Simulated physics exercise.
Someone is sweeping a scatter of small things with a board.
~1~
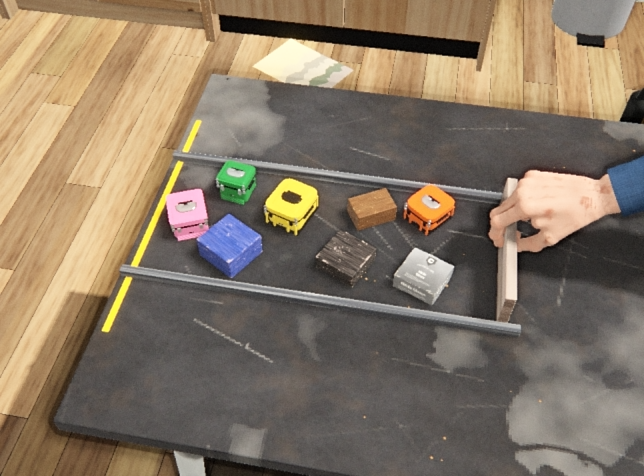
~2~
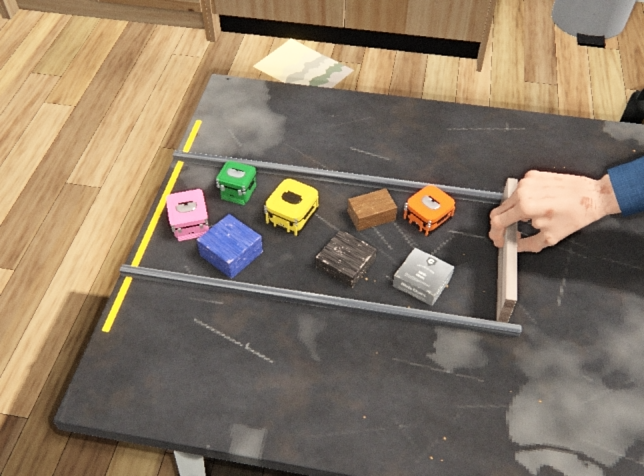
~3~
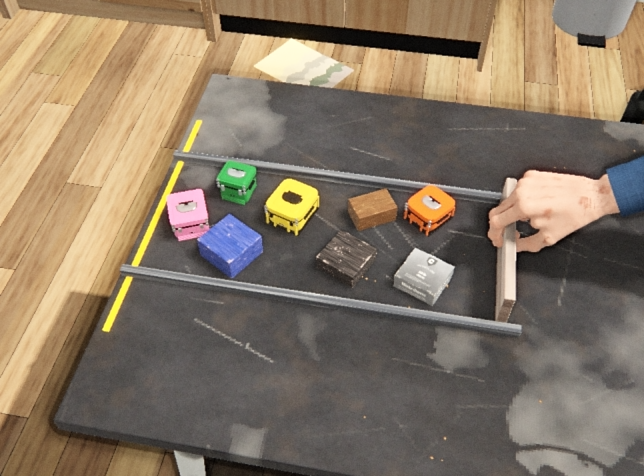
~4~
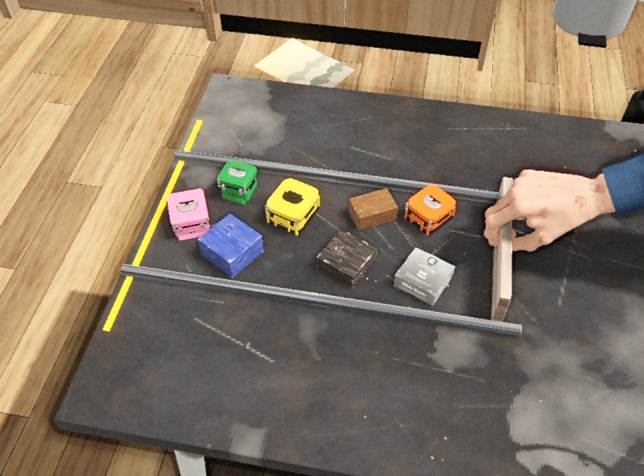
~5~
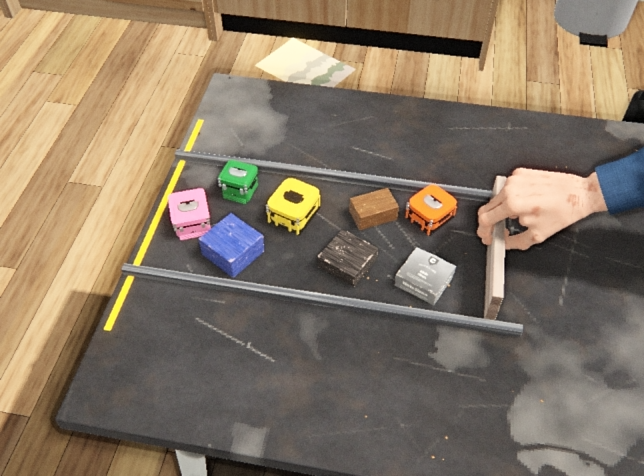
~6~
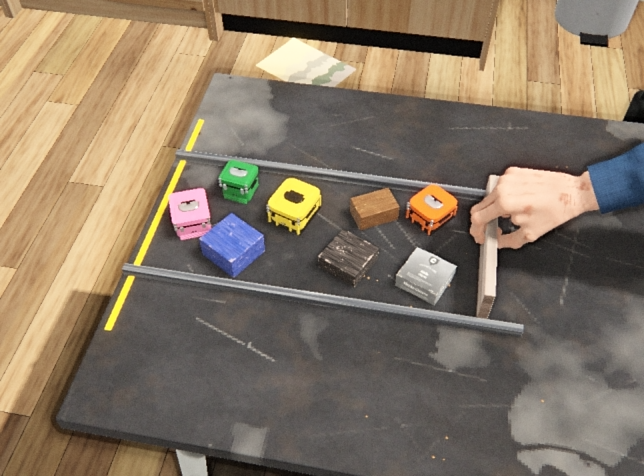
The clip shows a hand holding a board upright at the right end of two rails on a dark table, then sliding it slightly left toward a scatter of small colored cases and blocks, which stay essentially still.
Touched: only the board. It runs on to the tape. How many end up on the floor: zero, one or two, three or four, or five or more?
The table loses five or above.
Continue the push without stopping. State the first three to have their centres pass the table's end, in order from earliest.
First the pink case, next the blue block, last the black block.
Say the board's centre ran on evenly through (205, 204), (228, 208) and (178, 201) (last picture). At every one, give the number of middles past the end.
The counts would come out as 3, 2 and 5.
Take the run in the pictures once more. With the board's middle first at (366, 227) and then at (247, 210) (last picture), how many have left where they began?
At the first spot 5, then 8.
Soon after, none off yet; pink case at rest near (191, 214); green case at rest near (240, 181); blue block at rest near (233, 245).
After that, none off yet; pink case displaced about its own width near (161, 206); green case moving near (231, 179); blue block displaced about its own width near (179, 243).
And then, two off so far; pink case on its way down near (167, 375); green case displaced well along near (183, 166); blue block on its way down near (137, 370).
In the end, the number that fall off is five or more; gone, grey box, orange case, brown block, black block, yellow case, blue block, green case and pink case.
